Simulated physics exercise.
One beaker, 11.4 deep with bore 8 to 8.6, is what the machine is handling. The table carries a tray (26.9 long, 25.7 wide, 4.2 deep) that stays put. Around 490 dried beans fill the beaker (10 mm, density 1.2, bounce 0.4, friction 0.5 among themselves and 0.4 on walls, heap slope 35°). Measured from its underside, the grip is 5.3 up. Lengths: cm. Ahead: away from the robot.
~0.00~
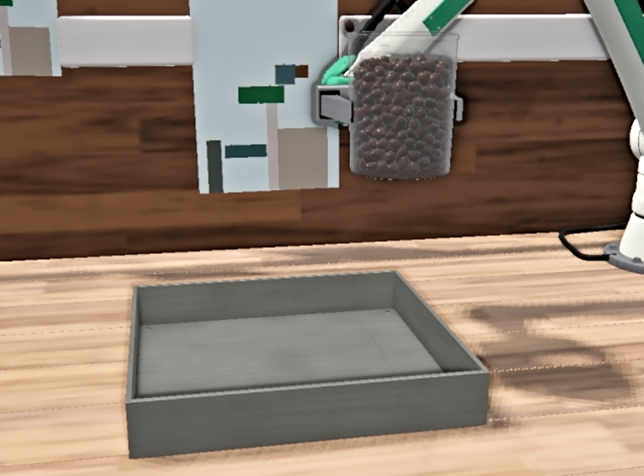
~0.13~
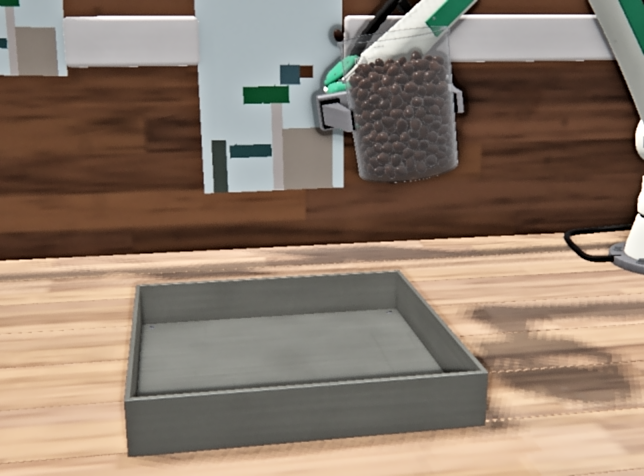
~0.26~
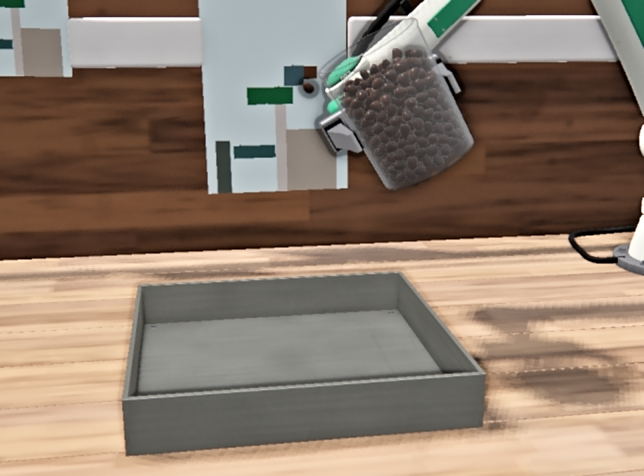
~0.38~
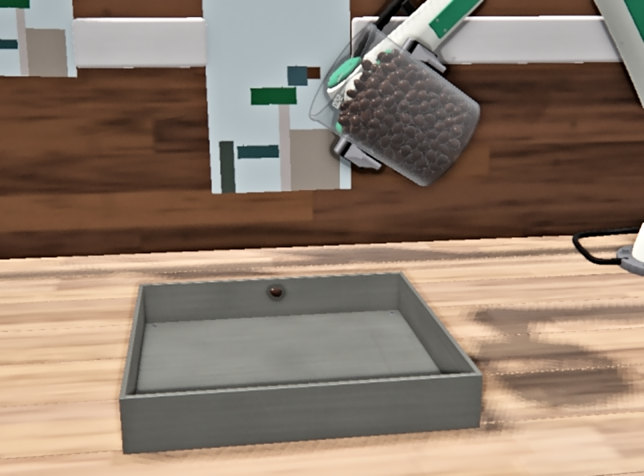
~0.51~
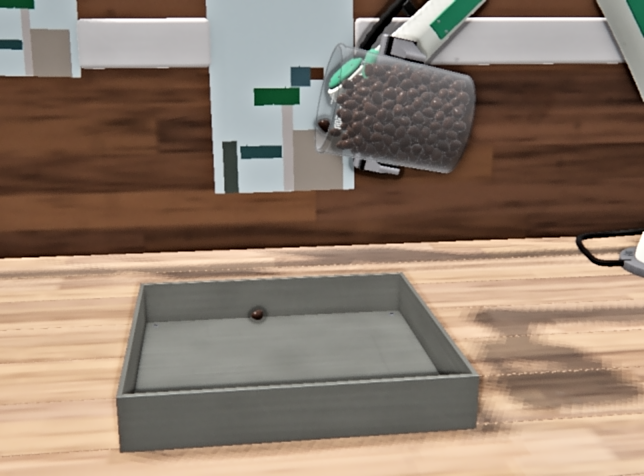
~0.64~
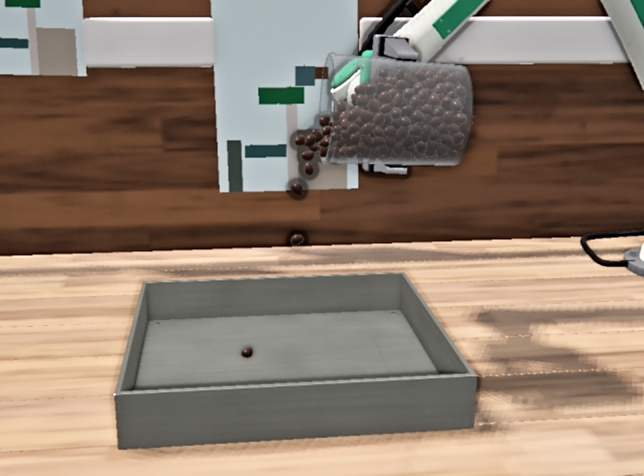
Robot arm tilting a clear beaker of brown beans onto its side above a grey tray, beans dropping from its mouth.
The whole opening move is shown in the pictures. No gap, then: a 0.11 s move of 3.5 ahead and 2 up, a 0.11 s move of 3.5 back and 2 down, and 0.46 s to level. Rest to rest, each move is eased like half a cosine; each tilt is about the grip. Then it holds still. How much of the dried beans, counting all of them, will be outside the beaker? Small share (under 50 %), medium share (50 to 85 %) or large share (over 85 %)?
A medium share.
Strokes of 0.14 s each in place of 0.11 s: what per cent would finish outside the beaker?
45 %.
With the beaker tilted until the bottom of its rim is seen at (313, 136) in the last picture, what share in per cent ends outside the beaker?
The share is around 35 %.
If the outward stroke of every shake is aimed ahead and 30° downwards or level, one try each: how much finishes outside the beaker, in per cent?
First try some 30 %, second try some 50 %.
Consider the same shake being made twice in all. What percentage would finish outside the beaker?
Roughly 80 in a hundred.
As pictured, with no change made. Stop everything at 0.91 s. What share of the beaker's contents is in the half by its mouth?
85 per cent.
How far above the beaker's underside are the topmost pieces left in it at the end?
Top of the fill: Near 6.5 cm.
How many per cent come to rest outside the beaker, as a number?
The share comes to around 65 per cent.
After 0.91 s, tilted 83° forward, highest piece 25 above the table; 219 in the beaker, 20 in the tray, 248 in flight or on a rim.
After 1.18 s, tilted 17° forward, highest piece 27 above the table; 303 in the tray, 182 in the beaker, 2 in flight or on a rim.
After 1.52 s, level, highest piece 24 above the table; 305 in the tray, 182 in the beaker.
After 2.57 s, level, highest piece 24 above the table; 305 in the tray, 182 in the beaker.
In the end, 305 in the tray, 182 in the beaker. That is 63 % outside the beaker.
